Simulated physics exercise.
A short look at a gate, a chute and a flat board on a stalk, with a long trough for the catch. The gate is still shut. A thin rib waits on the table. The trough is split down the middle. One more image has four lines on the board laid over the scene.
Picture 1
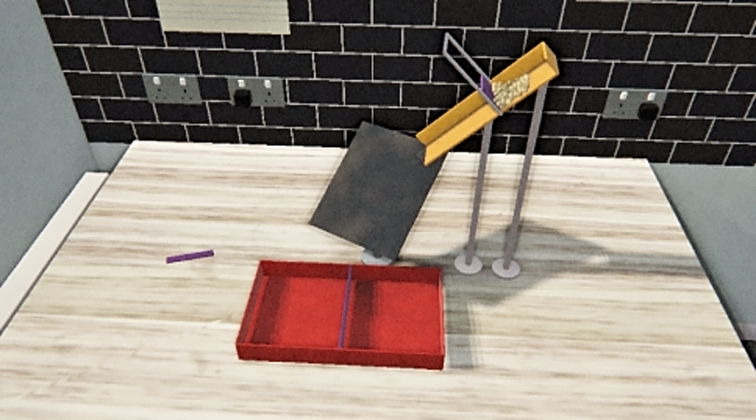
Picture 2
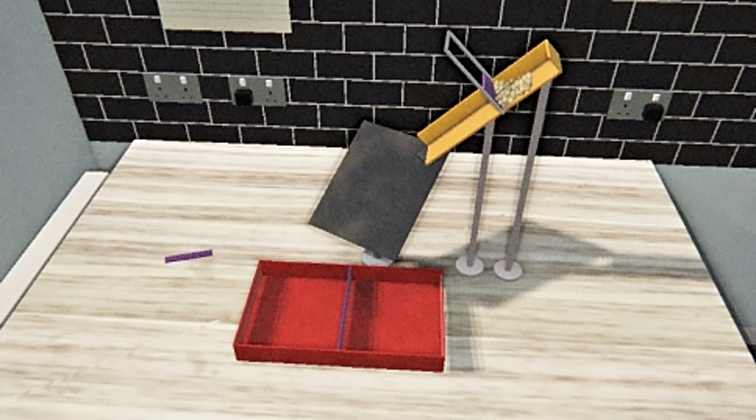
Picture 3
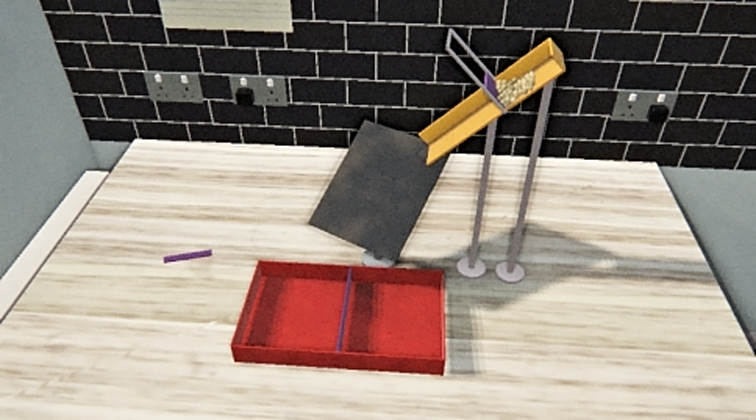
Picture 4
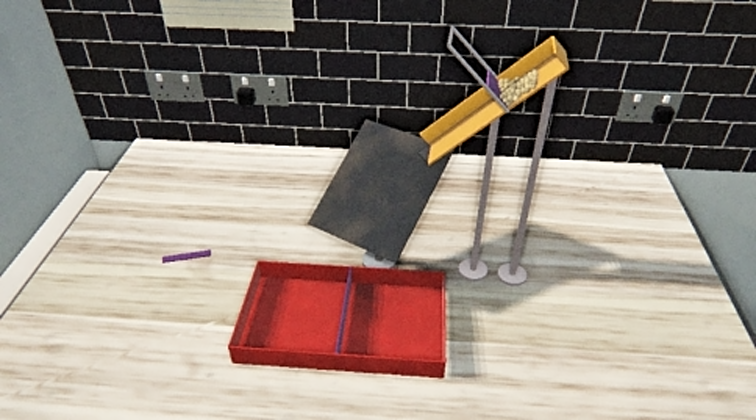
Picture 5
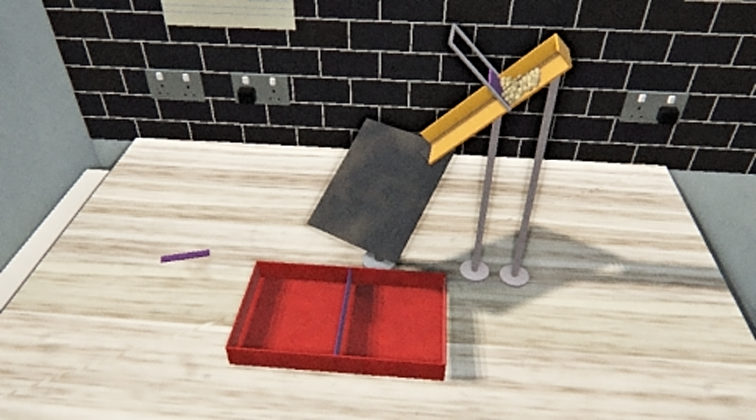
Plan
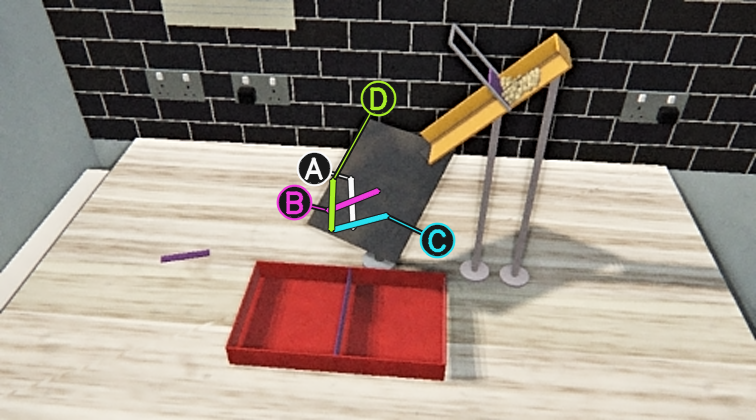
We see pale beans held behind a closed gate in a sloping yellow chute, above a tilted dark board and a divided red trough, with a purple strip lying left; nothing moves apart from a slight shift in view.
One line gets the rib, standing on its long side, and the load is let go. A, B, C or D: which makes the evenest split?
A beats the others.
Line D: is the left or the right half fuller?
The left half.
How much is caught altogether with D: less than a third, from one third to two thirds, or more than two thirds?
It is more than two thirds.
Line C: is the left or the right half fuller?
Left.
On the marked copy, line A from (350, 179) to (353, 227); line B from (377, 191) to (328, 210); line C from (386, 215) to (334, 229); line D from (333, 180) to (331, 229).
With A, of what is caught, about half in the left half, about half in the right.
With B, of what is caught, nearly all in the left half, a stray few in the right.
With C, of what is caught, all in the left half, none in the right.
With D, of what is caught, nearly all in the left half, a stray few in the right.
